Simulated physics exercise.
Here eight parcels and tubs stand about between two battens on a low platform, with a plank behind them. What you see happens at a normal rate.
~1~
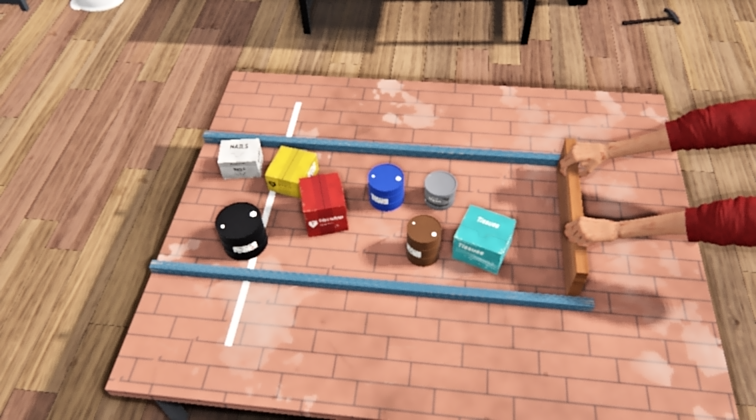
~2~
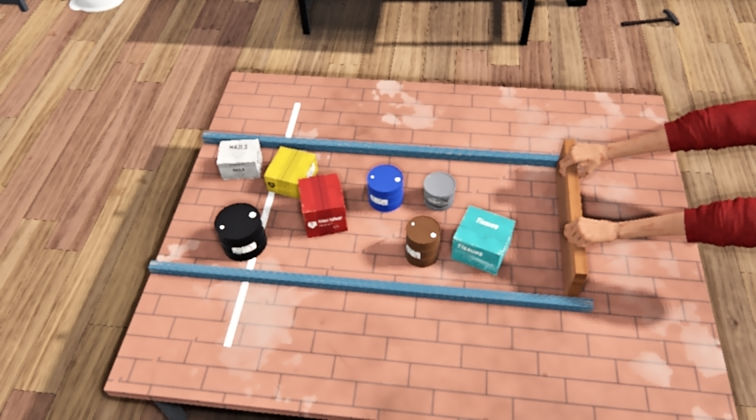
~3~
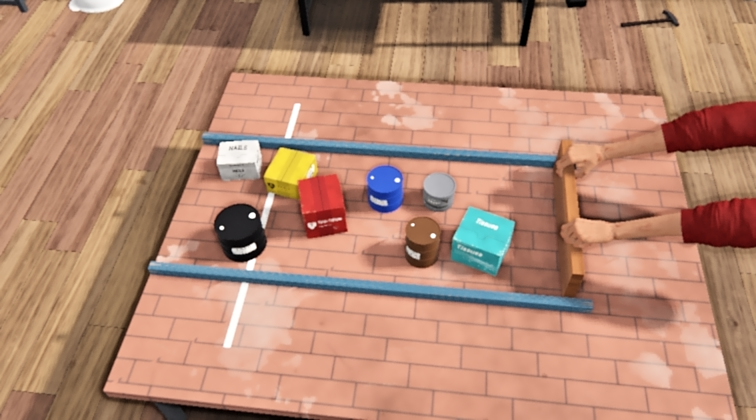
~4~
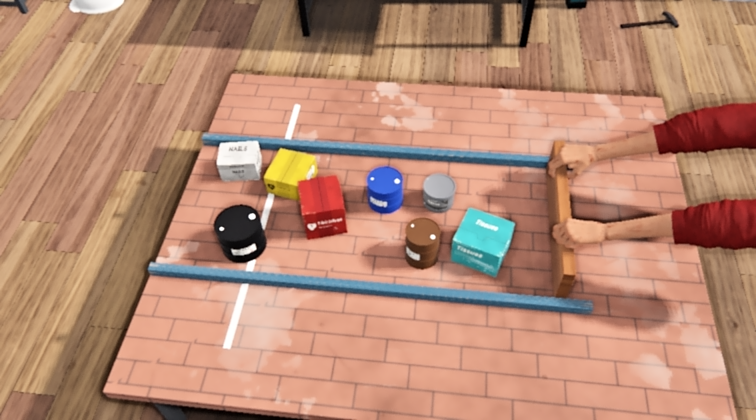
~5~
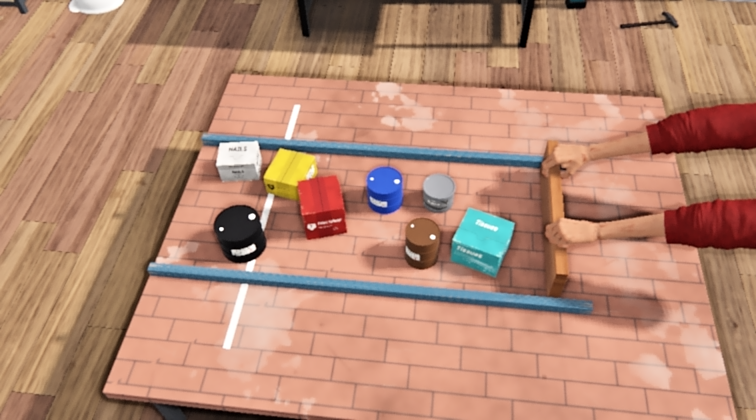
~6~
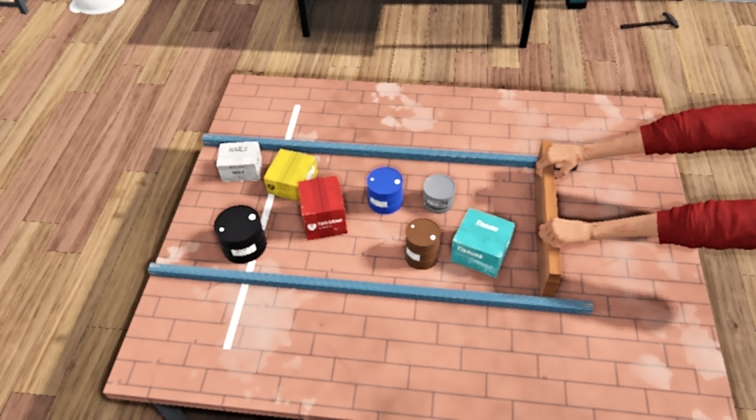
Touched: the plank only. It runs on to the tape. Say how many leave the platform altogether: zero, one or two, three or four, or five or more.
The tally of falls will come to a mere one or two.
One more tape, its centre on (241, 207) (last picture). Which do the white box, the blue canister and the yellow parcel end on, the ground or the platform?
Lab note: White box comes off; blue canister is safe; yellow parcel is safe.
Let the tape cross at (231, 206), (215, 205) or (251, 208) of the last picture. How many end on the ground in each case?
Down on the ground: 4, 5 and 2.
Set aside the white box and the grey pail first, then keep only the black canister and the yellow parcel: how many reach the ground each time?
That gives 1 in the first case, then 0 in the second.
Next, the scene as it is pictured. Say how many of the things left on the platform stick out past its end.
Result: 2.
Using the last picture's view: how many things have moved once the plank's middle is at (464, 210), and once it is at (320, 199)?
At the first spot the count is 2, and at the second it is 8.
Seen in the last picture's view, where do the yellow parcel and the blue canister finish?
Listed in order, first is (215, 158) and the other is (224, 180).
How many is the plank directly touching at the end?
Contact count: 2.
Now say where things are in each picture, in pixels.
The first picture shows white box (241, 159); black canister (242, 232); yellow parcel (292, 172); plank (571, 215); tape (269, 206).
The second picture shows black canister (241, 232); turquoise box (483, 240).
The third picture shows yellow parcel (291, 174); brown canister (422, 243).
The fourth picture shows white box (240, 161); blue canister (385, 190).
The fifth picture shows black canister (241, 234); red parcel (322, 207).
The sixth picture shows white box (240, 162); black canister (241, 234); yellow parcel (291, 175); plank (547, 216); tape (267, 209).
Soon after, none off yet; white box at rest near (240, 162); black canister at rest near (241, 234); yellow parcel at rest near (291, 175).
After that, none off yet; white box displaced about its own width near (213, 149); black canister displaced about its own width near (203, 232); yellow parcel displaced about its own width near (253, 162).
In the end, the number that fall off is one or two; gone, black canister and white box.
